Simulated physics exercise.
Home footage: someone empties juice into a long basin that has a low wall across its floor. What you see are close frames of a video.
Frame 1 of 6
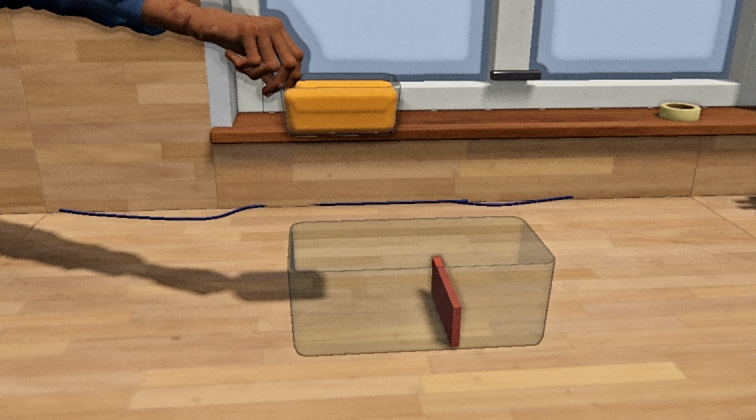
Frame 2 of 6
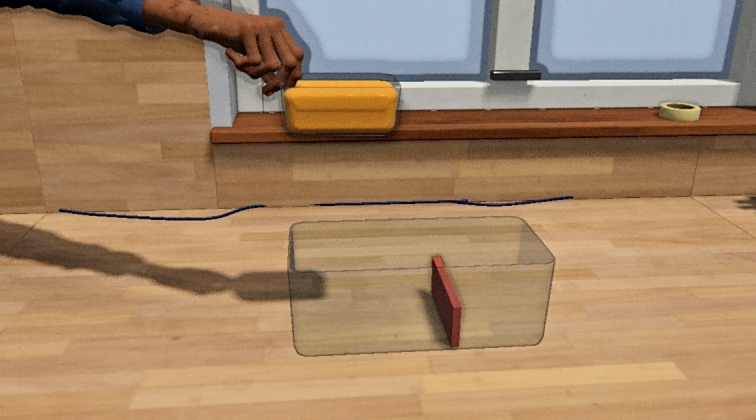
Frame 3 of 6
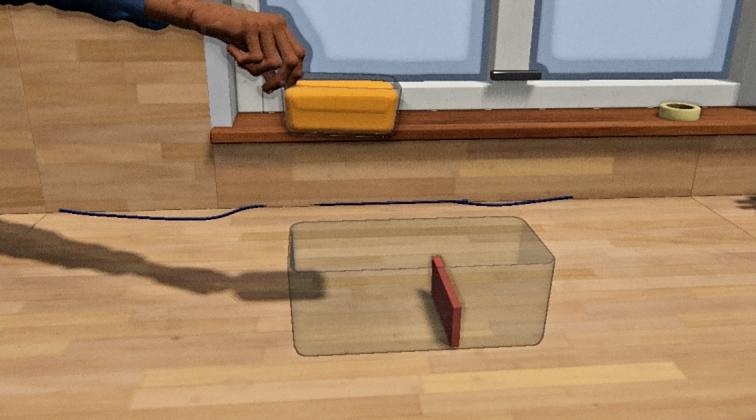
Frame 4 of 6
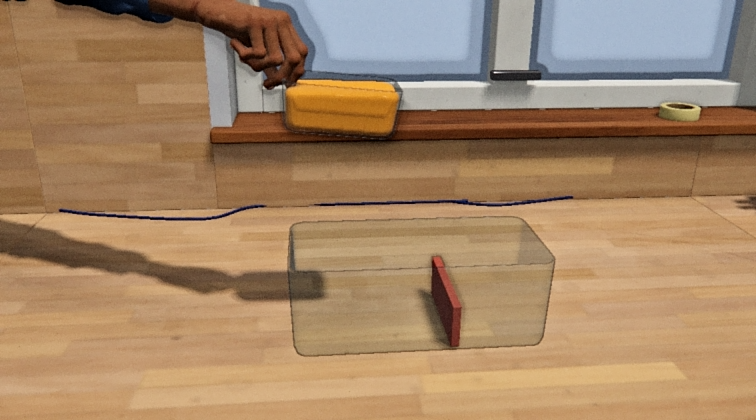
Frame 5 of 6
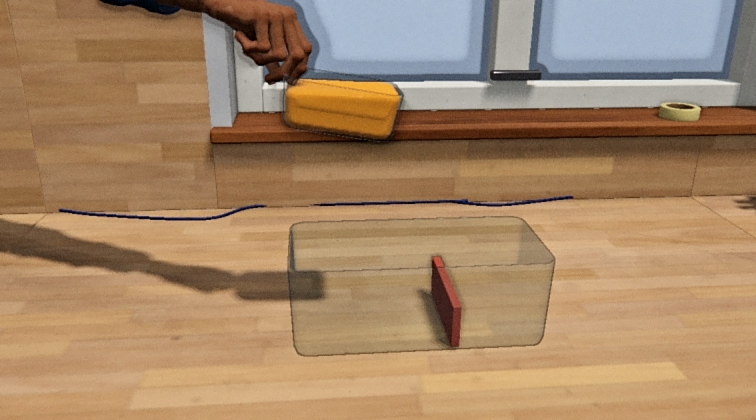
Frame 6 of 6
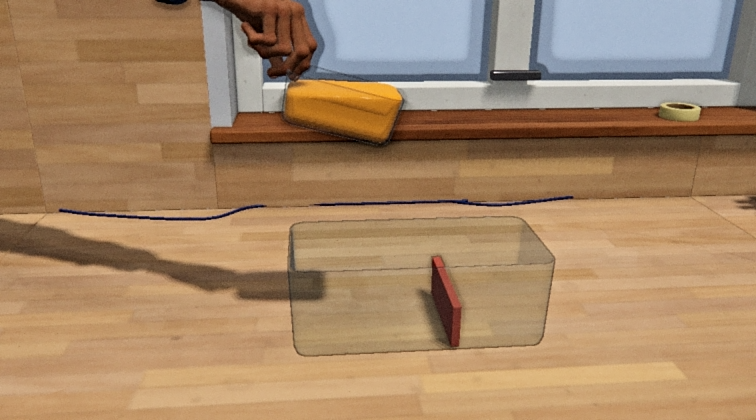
We see a hand holding a small clear container of orange juice above a long transparent basin with a low red wall across its floor; the hand gradually tilts the container slightly, its right side dipping lower.
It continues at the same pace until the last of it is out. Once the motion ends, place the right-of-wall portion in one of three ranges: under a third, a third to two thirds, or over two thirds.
No lower than a third, no higher than two thirds.
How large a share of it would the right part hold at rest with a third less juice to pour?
Near 25 %.
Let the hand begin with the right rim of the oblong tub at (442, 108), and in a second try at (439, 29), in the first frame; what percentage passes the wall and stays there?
80 % and 80 %.
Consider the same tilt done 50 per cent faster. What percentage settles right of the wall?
I'd estimate some 50 percent.
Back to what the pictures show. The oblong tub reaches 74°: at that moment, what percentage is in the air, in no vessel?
45 in a hundred.
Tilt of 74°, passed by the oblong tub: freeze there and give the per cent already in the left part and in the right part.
About 5 % left and about 25 % right.
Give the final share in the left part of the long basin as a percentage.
I'd put it at around 40 %.
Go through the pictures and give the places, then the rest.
It leans 0°; its right rim is at (397, 81); the juice meets the walls at (284, 87) and (394, 87); the long basin's rim runs from (290, 247) to (538, 239); the wall's top is at (446, 281), in the first frame.
It leans 1°; its right rim is at (397, 82); the juice meets the walls at (285, 88) and (394, 87), in the second frame.
It leans 2°; its right rim is at (397, 84); the juice meets the walls at (285, 87) and (395, 88), in the third frame.
It leans 6°; its right rim is at (398, 87); the juice meets the walls at (285, 86) and (396, 89), in the fourth frame.
It leans 10°; its right rim is at (399, 91); the juice meets the walls at (287, 86) and (397, 90), in the fifth frame.
It leans 15°; its right rim is at (400, 96); the juice meets the walls at (288, 86) and (399, 90); 1 per cent is over the edge, in the sixth frame.
A moment on, the oblong tub is tipped part way and 23 per cent is still to pour, 7 is left of the wall and 24 right of it.
Next, the oblong tub is tipped right over and 2 per cent is still to pour, 33 is left of the wall and 58 right of it.
Then the oblong tub is tipped right over and 0 per cent is still to pour, 40 is left of the wall and 59 right of it.
Later the oblong tub is tipped right over and 0 per cent is still to pour, 40 is left of the wall and 59 right of it.
Finally, 40 per cent lies left of the wall, 59 right of it and 1 outside.
